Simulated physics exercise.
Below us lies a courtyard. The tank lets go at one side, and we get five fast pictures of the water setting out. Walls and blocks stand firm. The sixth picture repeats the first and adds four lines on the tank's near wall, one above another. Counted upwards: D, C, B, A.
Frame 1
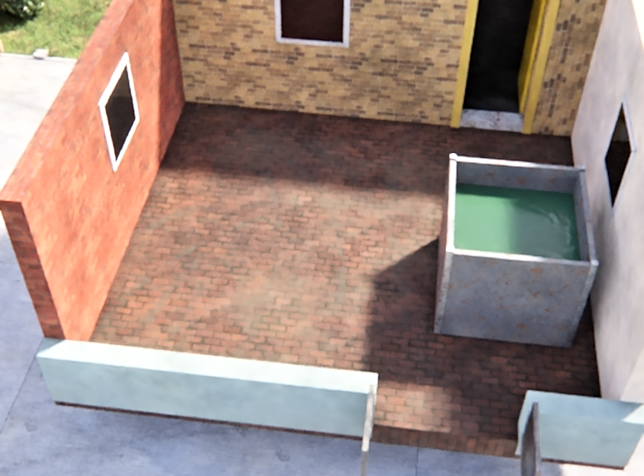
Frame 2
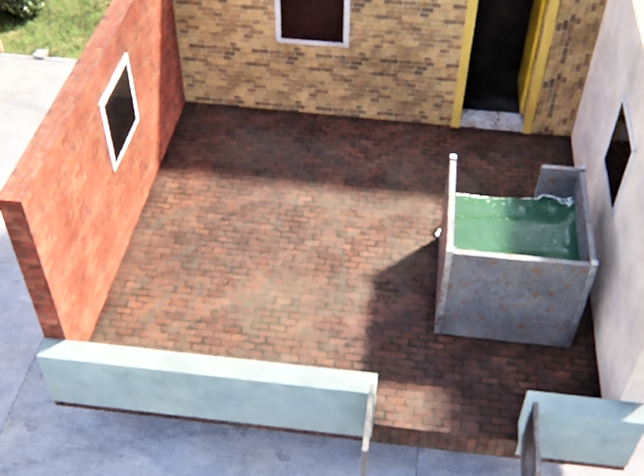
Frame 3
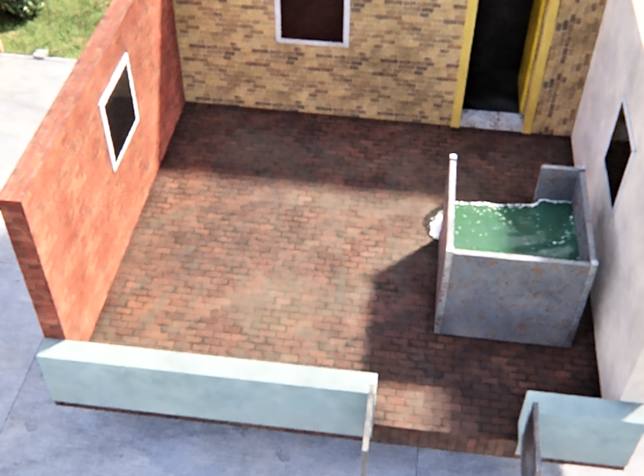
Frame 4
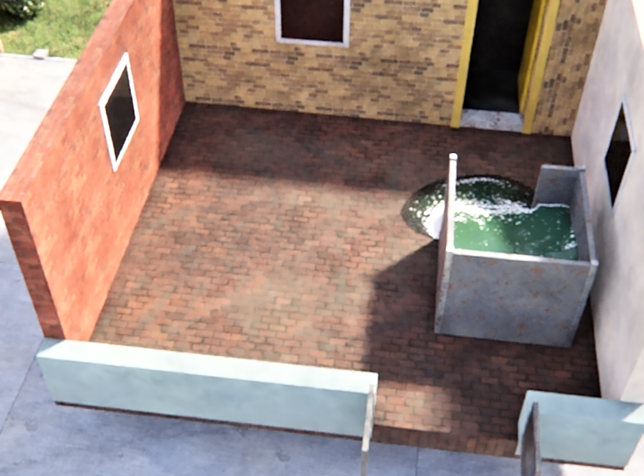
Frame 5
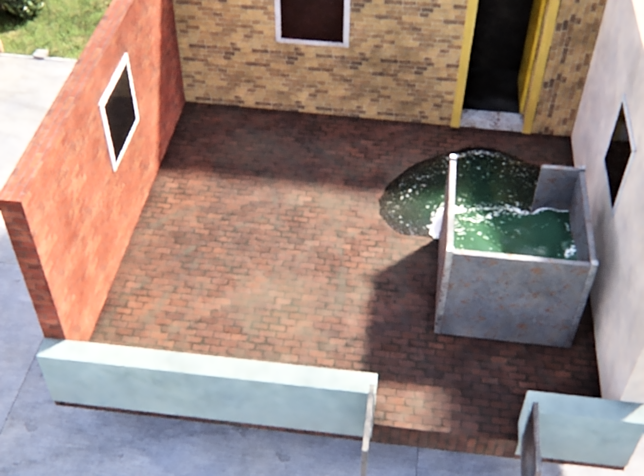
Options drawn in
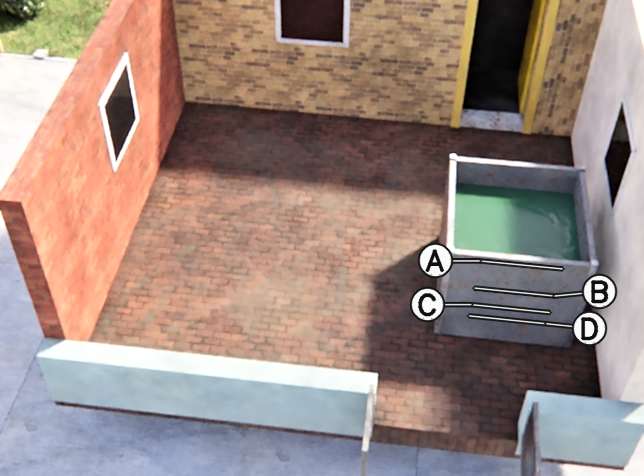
In a brick-paved courtyard, green water sat still in a grey tank until part of the tank's back wall was suddenly gone, and foamy water poured out behind it, spreading across the bricks toward the left.
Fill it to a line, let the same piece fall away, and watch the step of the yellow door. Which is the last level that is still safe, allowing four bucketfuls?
Go for D.
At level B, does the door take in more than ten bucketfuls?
Yes.
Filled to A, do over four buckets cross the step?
Yes.
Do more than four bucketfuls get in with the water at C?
Yes.
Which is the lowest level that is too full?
It is C.
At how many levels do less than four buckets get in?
One of them.
In white, A at (521, 264); B at (514, 292); C at (510, 308); D at (507, 319); from the bottom up D, C, B, A.
Choosing A, dozens of bucketfuls pour in.
Choosing B, dozens of bucketfuls pour in.
Choosing C, about 8 bucketfuls get in.
Choosing D, a splash gets over, under a bucket.
